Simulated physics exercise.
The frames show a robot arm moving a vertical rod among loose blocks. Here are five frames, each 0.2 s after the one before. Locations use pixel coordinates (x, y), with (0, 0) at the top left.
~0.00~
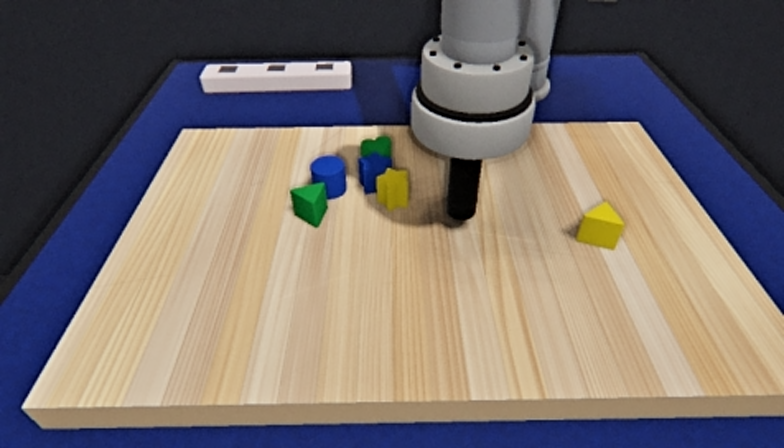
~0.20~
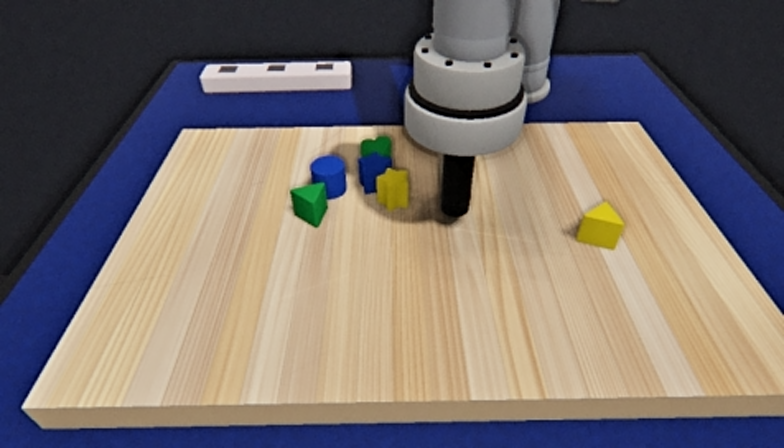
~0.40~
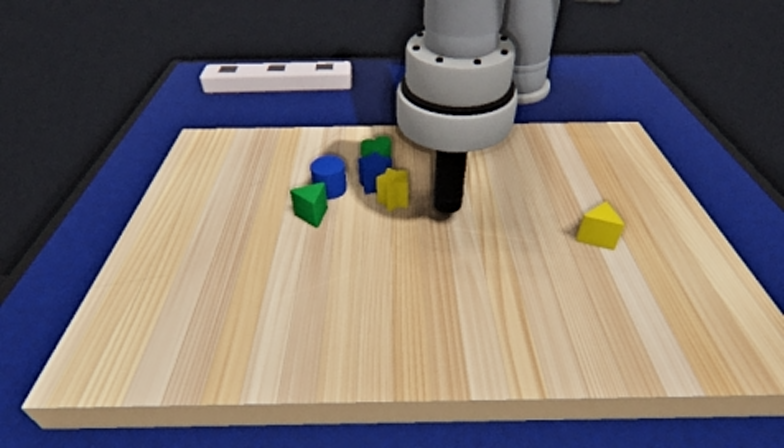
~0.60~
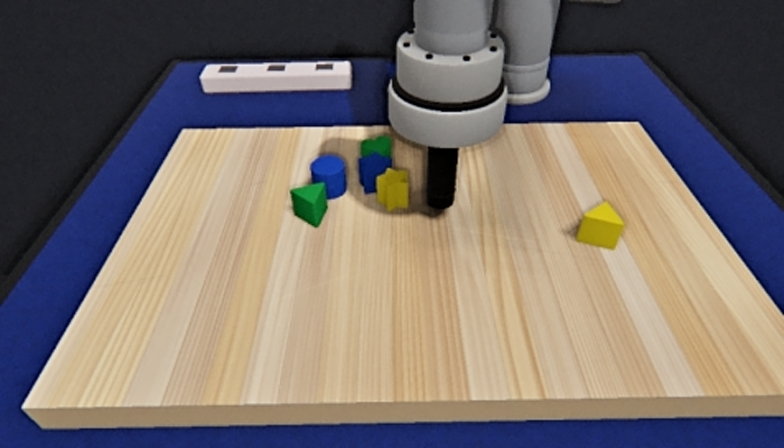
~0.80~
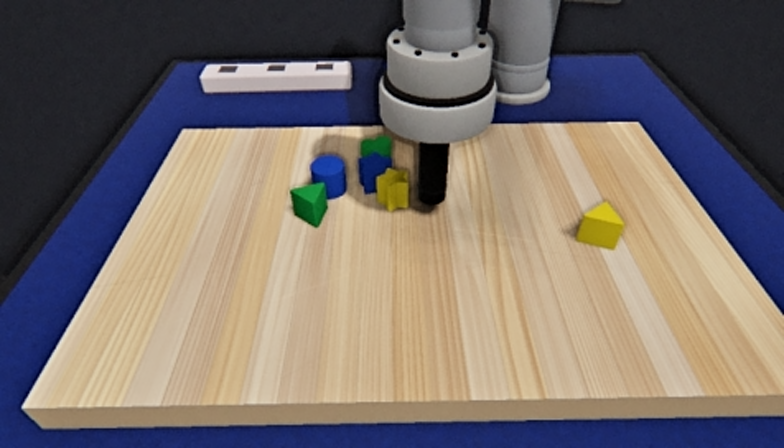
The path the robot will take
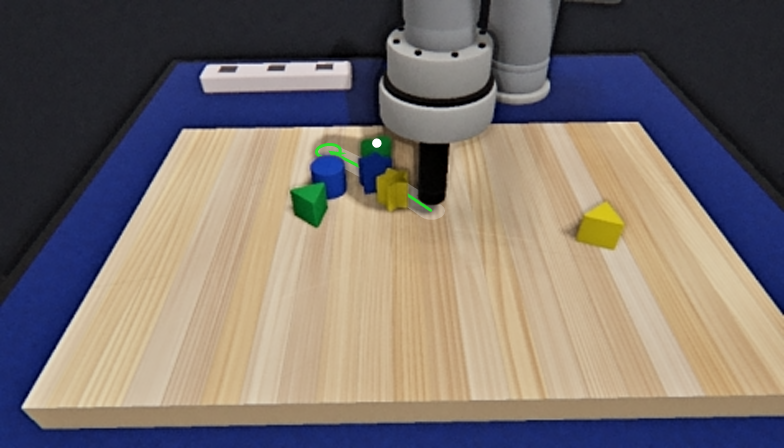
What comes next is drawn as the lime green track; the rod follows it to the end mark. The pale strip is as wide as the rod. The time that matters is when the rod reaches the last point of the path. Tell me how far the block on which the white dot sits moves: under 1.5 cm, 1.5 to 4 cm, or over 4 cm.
The answer here is over 4 cm.
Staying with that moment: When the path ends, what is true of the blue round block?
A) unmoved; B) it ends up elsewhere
Letter B.
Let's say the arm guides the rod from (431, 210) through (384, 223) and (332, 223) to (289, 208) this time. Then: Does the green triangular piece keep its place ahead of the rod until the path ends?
That would be a yes.
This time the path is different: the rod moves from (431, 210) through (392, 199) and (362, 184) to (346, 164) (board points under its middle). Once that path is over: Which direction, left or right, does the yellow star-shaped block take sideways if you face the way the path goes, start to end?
Shifted left.
The line goes from (431, 210) through (378, 177) to (328, 151); the dot is on the green heart-shaped block.
What follows on the original path. One third of the way, rod (395, 174); blue star-shaped block (362, 160), turned 50° clockwise; yellow star-shaped block (378, 174), turned 45° anticlockwise.
Two thirds of the way, rod (360, 155); blue round block (315, 166); blue star-shaped block (345, 155); green heart-shaped block (368, 130), turned 70° clockwise; yellow star-shaped block (378, 174), turned 50° anticlockwise.
At the end, rod (327, 139); blue round block (315, 166); blue star-shaped block (344, 155); green heart-shaped block (361, 125), turned 125° clockwise; yellow star-shaped block (378, 174), turned 50° anticlockwise.
